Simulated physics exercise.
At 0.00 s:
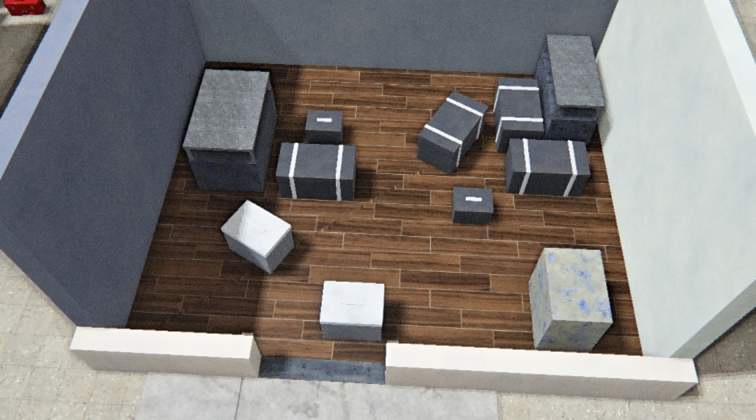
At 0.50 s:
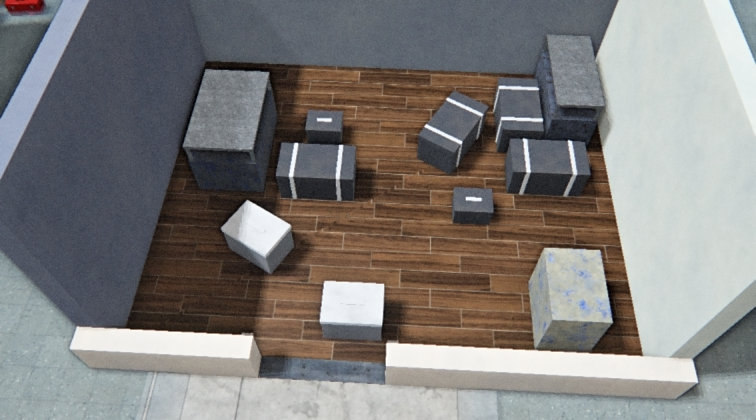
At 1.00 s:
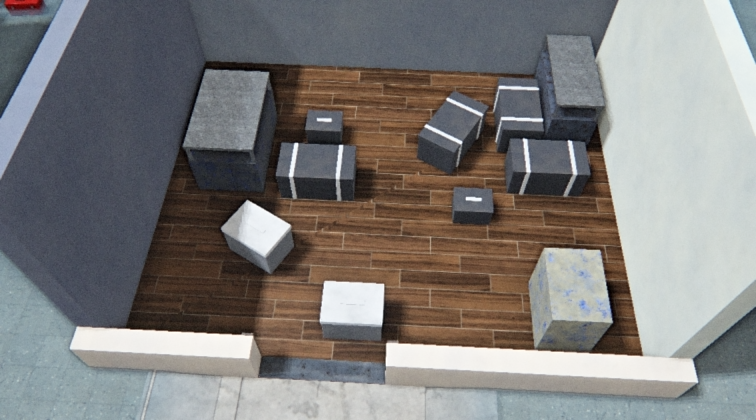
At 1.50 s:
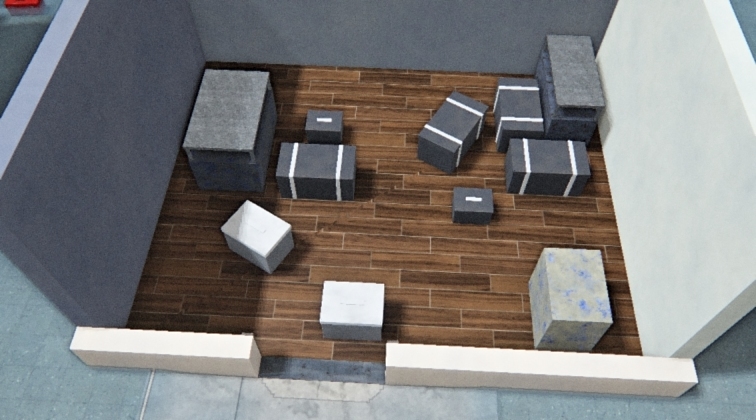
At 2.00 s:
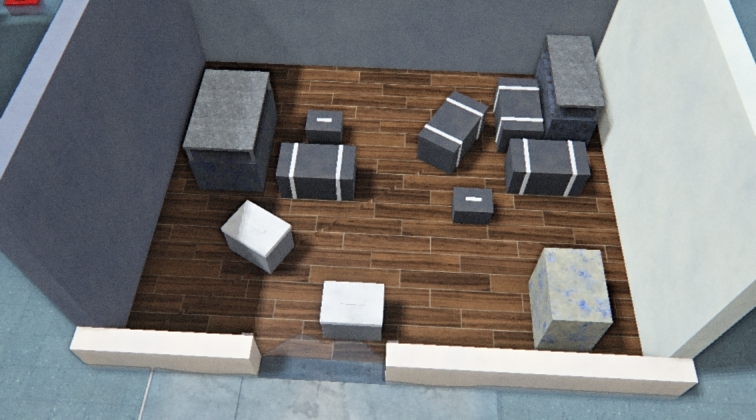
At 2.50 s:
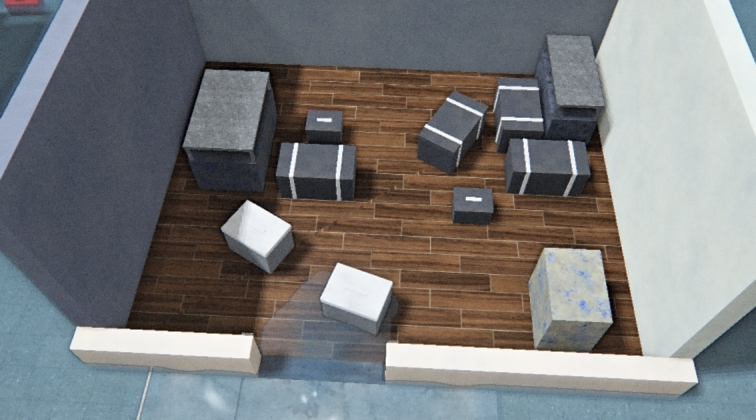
A small walled room with a dark wooden floor and a gap in its low front wall is seen from above by a camera that stays still. Dark boxes, some with white bands, sit toward the back between grey blocks, with two white boxes in front and a mottled one at right. Water covers the paving outside and creeps through the gap, and the nearer white box shifts and turns slightly.
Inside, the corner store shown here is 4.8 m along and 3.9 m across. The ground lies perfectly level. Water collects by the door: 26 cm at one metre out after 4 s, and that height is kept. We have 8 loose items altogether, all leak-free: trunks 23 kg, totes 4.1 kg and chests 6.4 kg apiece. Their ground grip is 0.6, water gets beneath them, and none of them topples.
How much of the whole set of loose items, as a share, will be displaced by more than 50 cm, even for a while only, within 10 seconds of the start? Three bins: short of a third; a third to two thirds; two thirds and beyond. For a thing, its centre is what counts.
Bin: Two thirds and beyond.
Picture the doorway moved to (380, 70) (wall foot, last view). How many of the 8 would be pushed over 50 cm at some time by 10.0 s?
In that case the number is 6.
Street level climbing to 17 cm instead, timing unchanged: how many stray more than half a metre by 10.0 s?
Then 4 of them.
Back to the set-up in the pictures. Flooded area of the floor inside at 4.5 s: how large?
About 7.0 m2.
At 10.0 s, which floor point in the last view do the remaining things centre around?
They're centred close to (438, 162).
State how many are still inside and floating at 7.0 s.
5.
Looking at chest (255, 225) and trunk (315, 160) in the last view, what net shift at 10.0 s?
Net displacement, in order: 40 cm; 120 cm.
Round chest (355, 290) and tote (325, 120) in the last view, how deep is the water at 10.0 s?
Roughly 13 and 17 cm.
After 3.5 s 1 of 8 are over 50 cm from their spots; 0 afloat.
After 4.5 s 2 of 8 are over 50 cm from their spots; 2 afloat.
After 7.0 s 4 of 8 are over 50 cm from their spots; 5 afloat.
After 10.0 s 6 of 8 are over 50 cm from their spots, and 8 have been at some point; 8 afloat.
